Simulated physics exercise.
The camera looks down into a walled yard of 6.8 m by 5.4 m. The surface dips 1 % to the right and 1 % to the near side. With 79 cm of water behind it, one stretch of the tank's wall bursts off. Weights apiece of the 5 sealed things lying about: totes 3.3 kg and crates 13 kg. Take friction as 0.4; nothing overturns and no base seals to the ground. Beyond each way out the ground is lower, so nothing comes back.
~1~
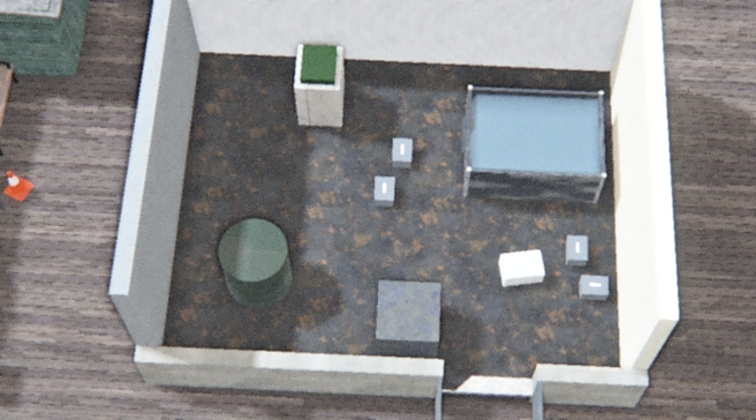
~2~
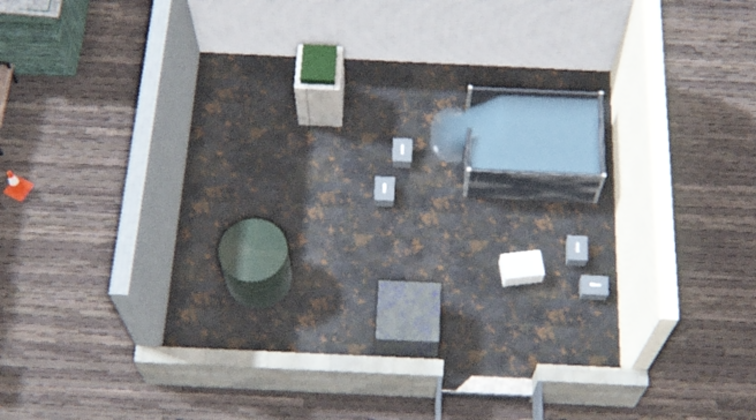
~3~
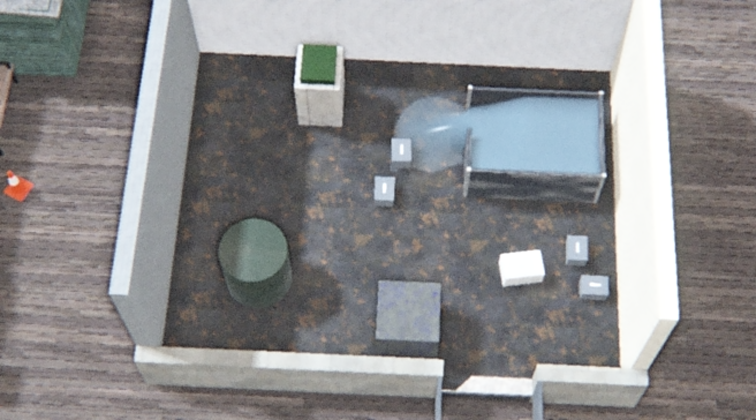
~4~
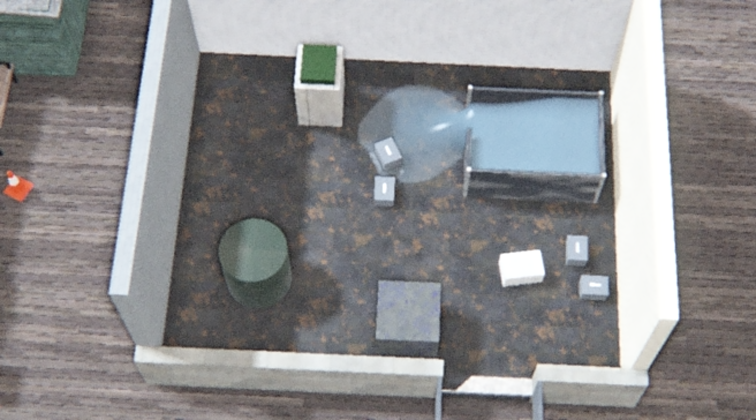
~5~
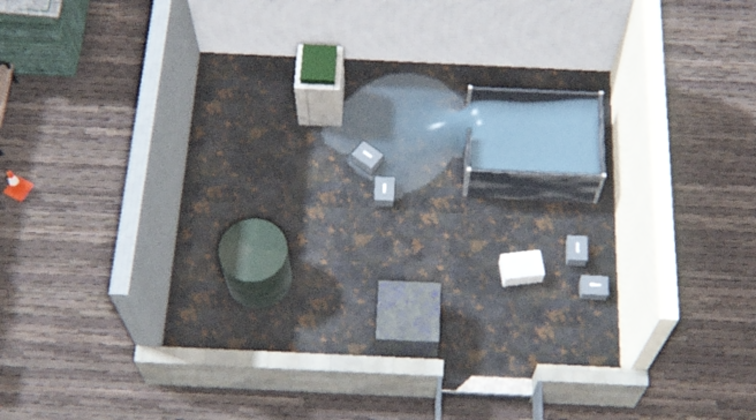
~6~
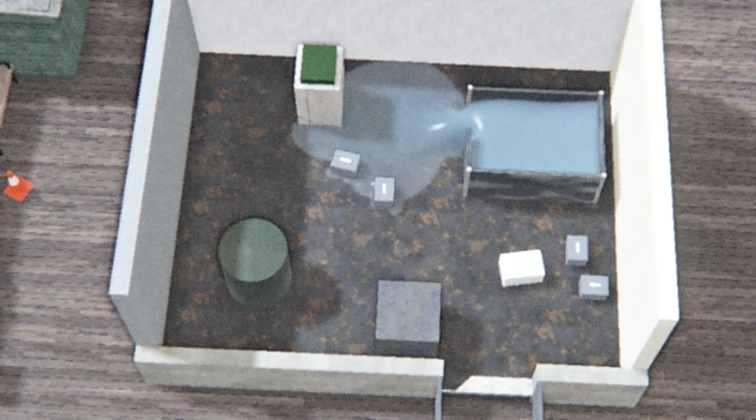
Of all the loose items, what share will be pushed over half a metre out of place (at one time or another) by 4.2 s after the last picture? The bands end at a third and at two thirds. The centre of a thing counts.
Share: One to two thirds.
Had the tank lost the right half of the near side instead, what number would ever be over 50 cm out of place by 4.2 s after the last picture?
In that case 5 of them.
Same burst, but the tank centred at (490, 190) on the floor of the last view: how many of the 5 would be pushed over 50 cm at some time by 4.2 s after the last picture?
Then 2.
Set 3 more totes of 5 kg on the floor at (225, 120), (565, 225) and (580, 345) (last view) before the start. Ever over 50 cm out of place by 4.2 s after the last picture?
In turn: More, under, under.
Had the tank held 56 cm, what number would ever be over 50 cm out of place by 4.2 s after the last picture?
Then 2.
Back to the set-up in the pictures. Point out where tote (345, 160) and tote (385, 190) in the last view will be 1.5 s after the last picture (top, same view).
Near (182, 235) and (351, 262).
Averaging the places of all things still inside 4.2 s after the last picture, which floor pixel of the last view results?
Around (473, 281).
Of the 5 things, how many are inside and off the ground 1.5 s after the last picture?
At that moment 1.
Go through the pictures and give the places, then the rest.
The first picture shows a tote at (402, 150), on the bottom; a tote at (384, 188), on the bottom; water covers 2.8 m2; 0 of 5 have shifted.
The second picture shows a tote at (402, 150), on the bottom; a tote at (384, 188), on the bottom; water covers 3.2 m2; 0 of 5 have shifted.
The third picture shows a tote at (402, 150) rests on the ground; a tote at (384, 188) rests on the ground; water covers 4.0 m2; 0 of 5 have shifted.
The fourth picture shows a tote at (388, 151), on the bottom, 23 cm from its start; a tote at (384, 188), on the bottom; 4.9 m2 under water; 1 of 5 have shifted.
The fifth picture shows a tote at (367, 154), on the bottom, 56 cm from its start; a tote at (384, 188) rests on the ground; 6.1 m2 under water; 1 of 5 have shifted.
The sixth picture shows a tote at (345, 160), on the bottom, 92 cm from its start; a tote at (384, 189), on the bottom; water covers 7.4 m2; 1 of 5 have shifted.
Then, 0.4 s after the last picture 1 of 5 are over 50 cm from their spots; 0 afloat.
Then, 1.5 s after the last picture 2 of 5 are over 50 cm from their spots; 1 afloat.
Then, 2.8 s after the last picture 2 of 5 are over 50 cm from their spots; 1 afloat.
Then, 4.2 s after the last picture 2 of 5 are over 50 cm from their spots, and 2 have been at some point; 1 afloat.
